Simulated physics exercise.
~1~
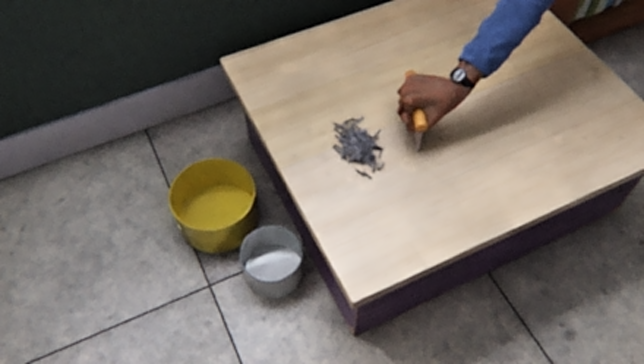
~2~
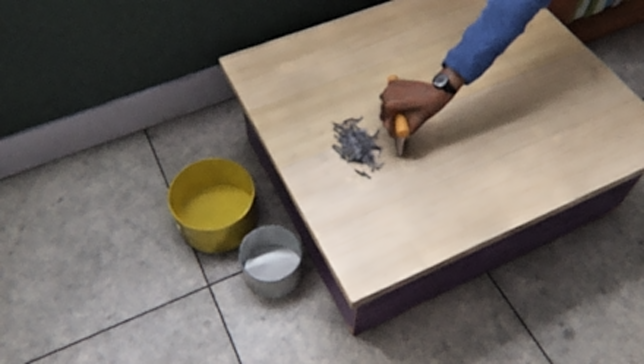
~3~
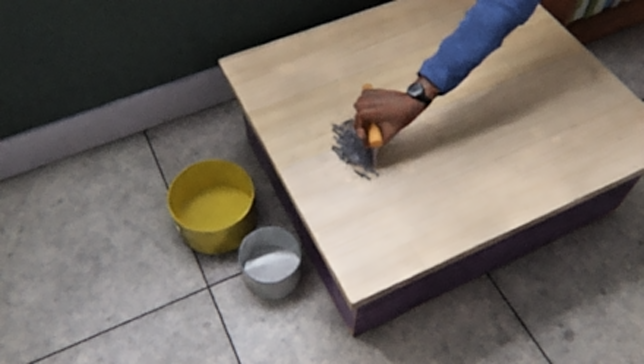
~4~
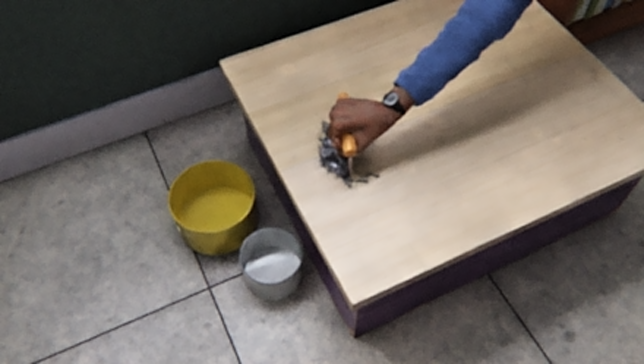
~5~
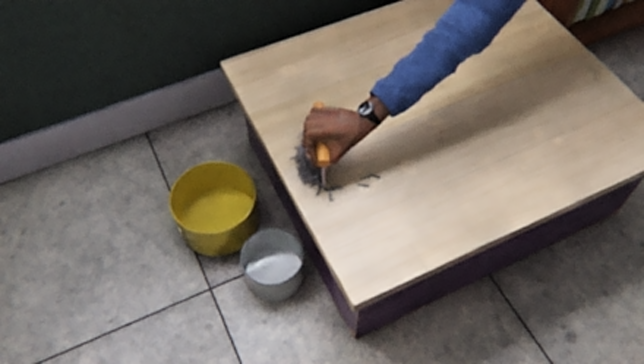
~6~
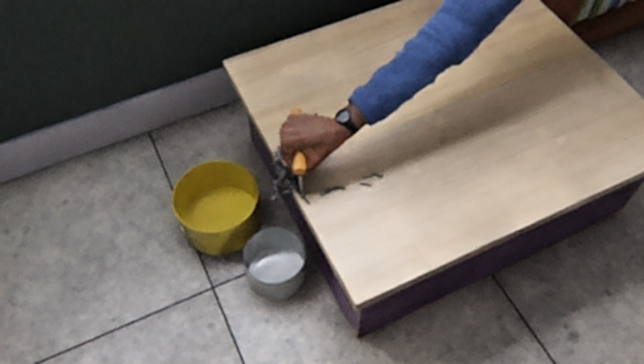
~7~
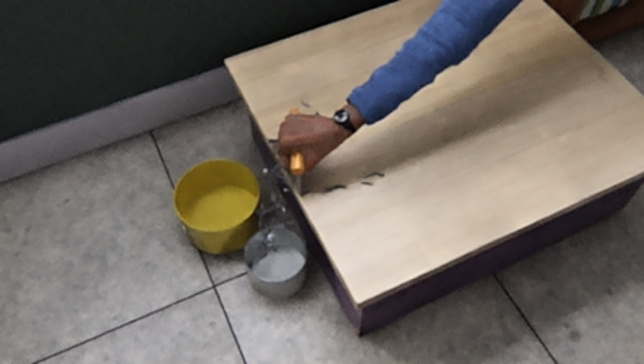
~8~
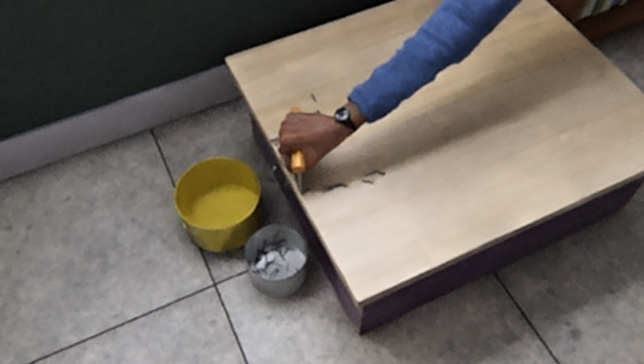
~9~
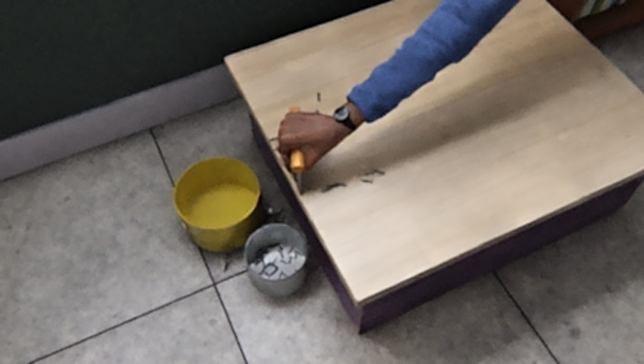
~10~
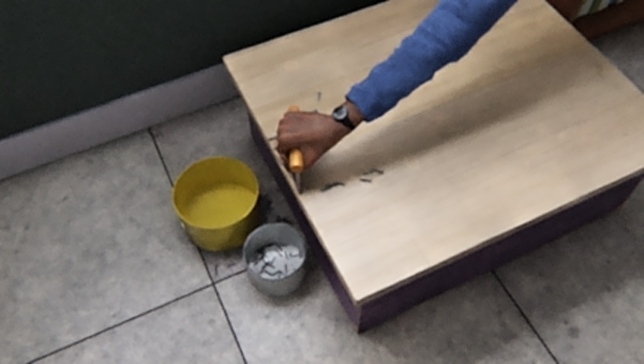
A hand holding an orange-handled scraper pushes a pile of small grey screws left across a wooden tabletop to its edge, where some drop into the smaller pale pot, others miss it, and many stay on top, while the yellow pot catches none.
